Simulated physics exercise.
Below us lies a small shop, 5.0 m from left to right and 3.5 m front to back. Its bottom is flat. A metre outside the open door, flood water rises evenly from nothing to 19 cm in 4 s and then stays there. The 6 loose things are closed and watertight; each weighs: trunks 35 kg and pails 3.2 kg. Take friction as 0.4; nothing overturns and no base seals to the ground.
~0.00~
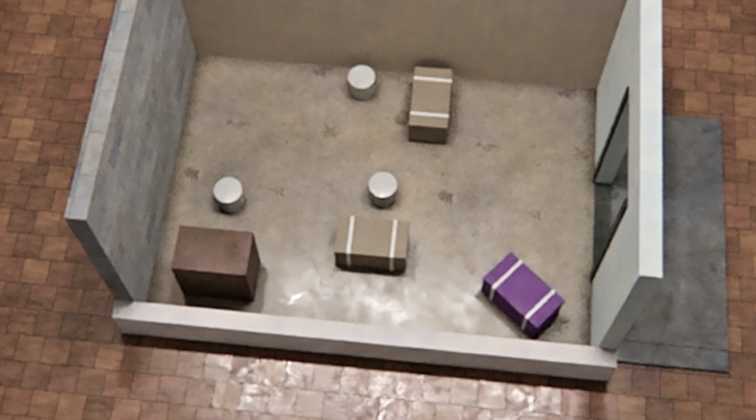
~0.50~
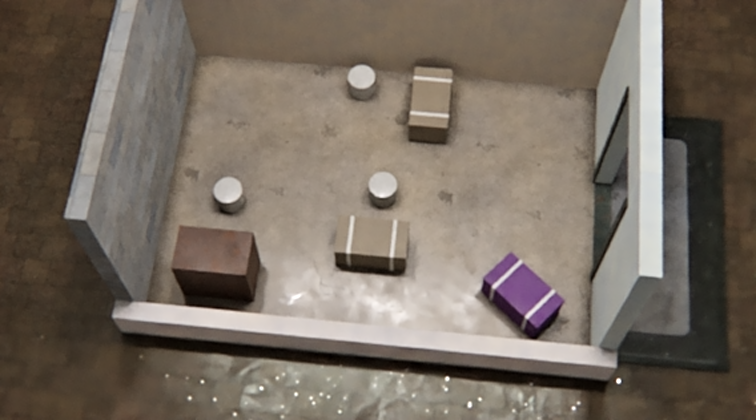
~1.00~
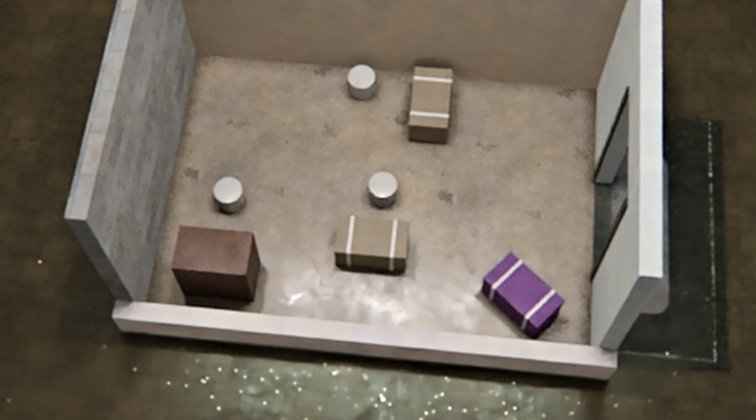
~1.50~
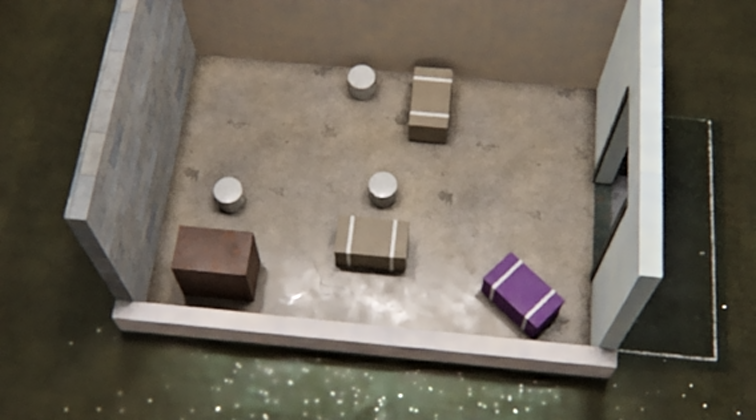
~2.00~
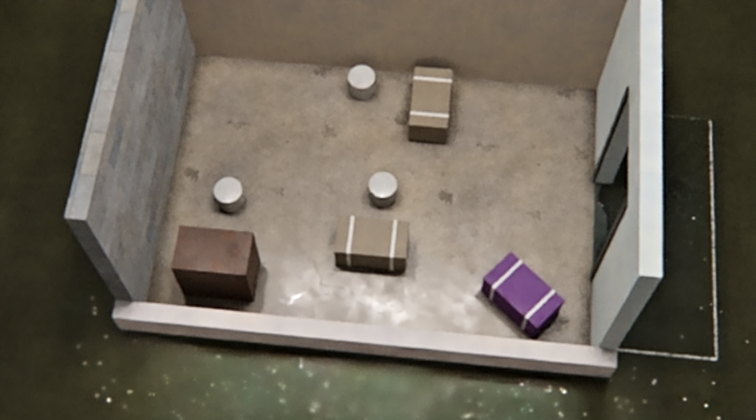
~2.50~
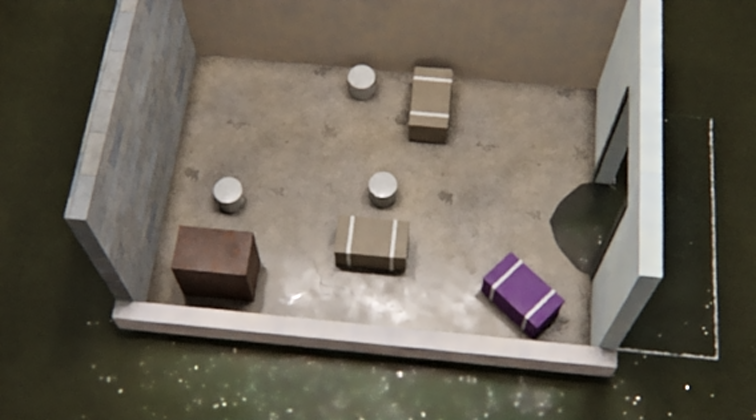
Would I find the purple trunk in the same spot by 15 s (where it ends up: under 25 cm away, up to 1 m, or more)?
Purple trunk holds its place.
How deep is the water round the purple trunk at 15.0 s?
Roughly 9 cm.
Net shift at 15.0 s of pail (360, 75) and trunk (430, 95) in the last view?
In that order: 40 cm, 20 cm.
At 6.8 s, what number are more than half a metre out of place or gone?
1 of them.
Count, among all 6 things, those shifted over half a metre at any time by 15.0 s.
2 of them.
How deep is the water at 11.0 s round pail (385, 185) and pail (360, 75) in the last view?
About 10 and 5 cm.
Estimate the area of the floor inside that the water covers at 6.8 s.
Some 14 m2.
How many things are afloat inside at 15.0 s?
5 of them.
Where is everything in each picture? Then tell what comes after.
The first frame shows the purple trunk at (524, 289), on the bottom; water covers 0.0 m2; 0 of 6 have shifted.
The second frame shows the purple trunk at (524, 289), on the bottom; 0.0 m2 under water; 0 of 6 have shifted.
The third frame shows the purple trunk at (524, 289), on the bottom; water covers 0.0 m2; 0 of 6 have shifted.
The fourth frame shows the purple trunk at (524, 289) rests on the ground; 0.0 m2 under water; 0 of 6 have shifted.
The fifth frame shows the purple trunk at (524, 289) rests on the ground; 0.0 m2 under water; 0 of 6 have shifted.
The sixth frame shows the purple trunk at (524, 289) rests on the ground; water covers 0.4 m2; 0 of 6 have shifted.
After 3.5 s the purple trunk is near (524, 289), 0.0 m from its start, aground; 0 afloat.
After 6.8 s the purple trunk is near (524, 289), 0.0 m from its start, aground; 0 afloat.
After 11.0 s the purple trunk is near (524, 289), 0.0 m from its start, aground; 3 afloat.
After 15.0 s the purple trunk is near (524, 289), 0.0 m from its start, aground; 5 afloat.
